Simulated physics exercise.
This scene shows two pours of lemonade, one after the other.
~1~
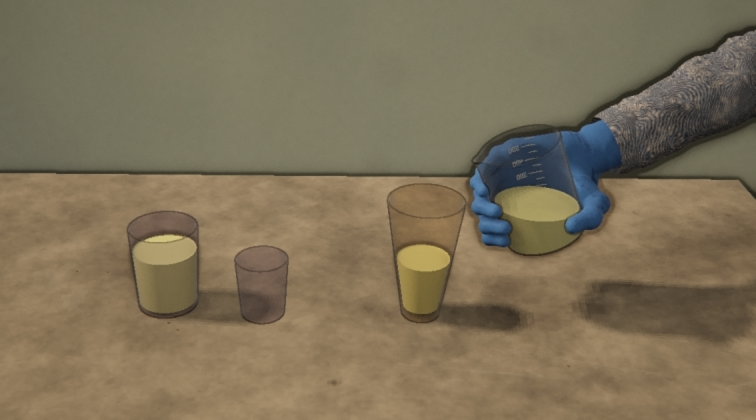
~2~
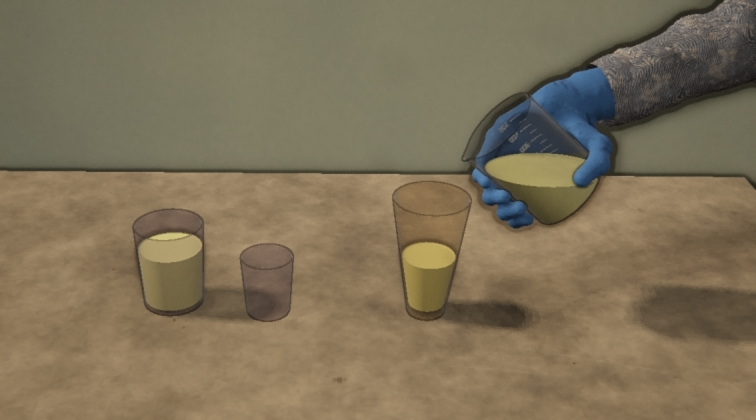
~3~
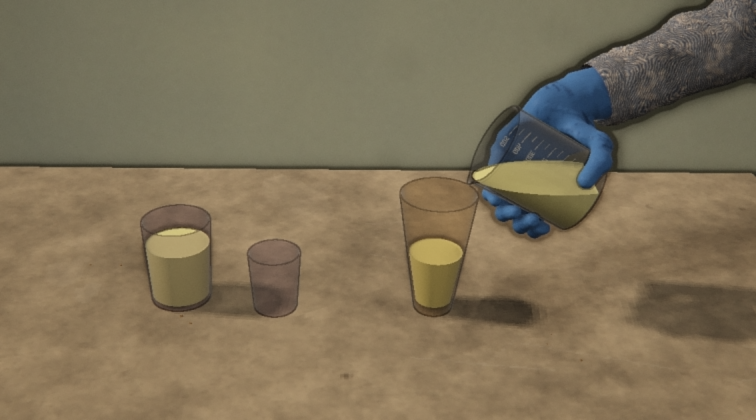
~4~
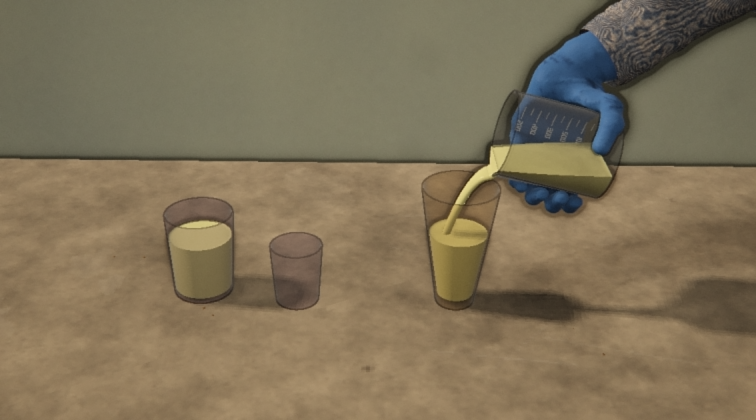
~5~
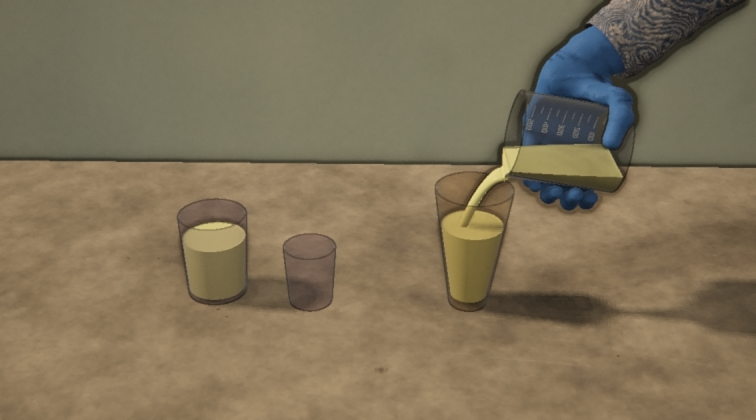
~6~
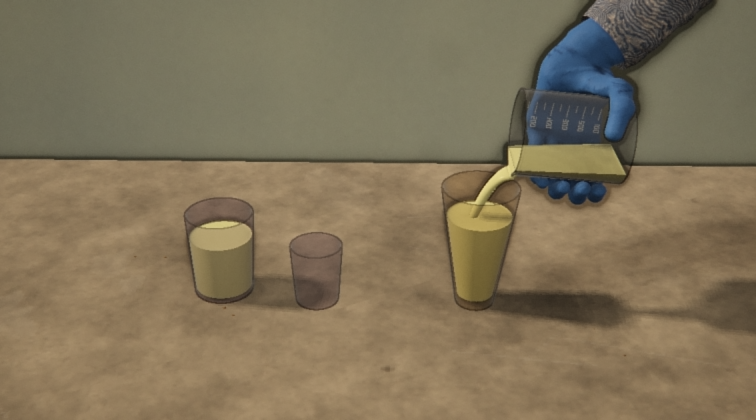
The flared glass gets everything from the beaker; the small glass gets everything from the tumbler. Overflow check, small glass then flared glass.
Check: The small glass, overflow; the flared glass, no overflow.
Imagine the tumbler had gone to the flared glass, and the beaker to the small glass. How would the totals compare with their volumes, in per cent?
Respectively, 80 and 170 percent of capacity.
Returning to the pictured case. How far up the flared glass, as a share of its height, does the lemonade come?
My estimate is 90 percent.
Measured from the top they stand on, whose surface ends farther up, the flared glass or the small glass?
It ends up higher in the flared glass.
Soon after, the flared glass is about three quarters full.
Later, the flared glass is nearly full.
In the end, the small glass is full to the brim and has run over; the flared glass is nearly full.
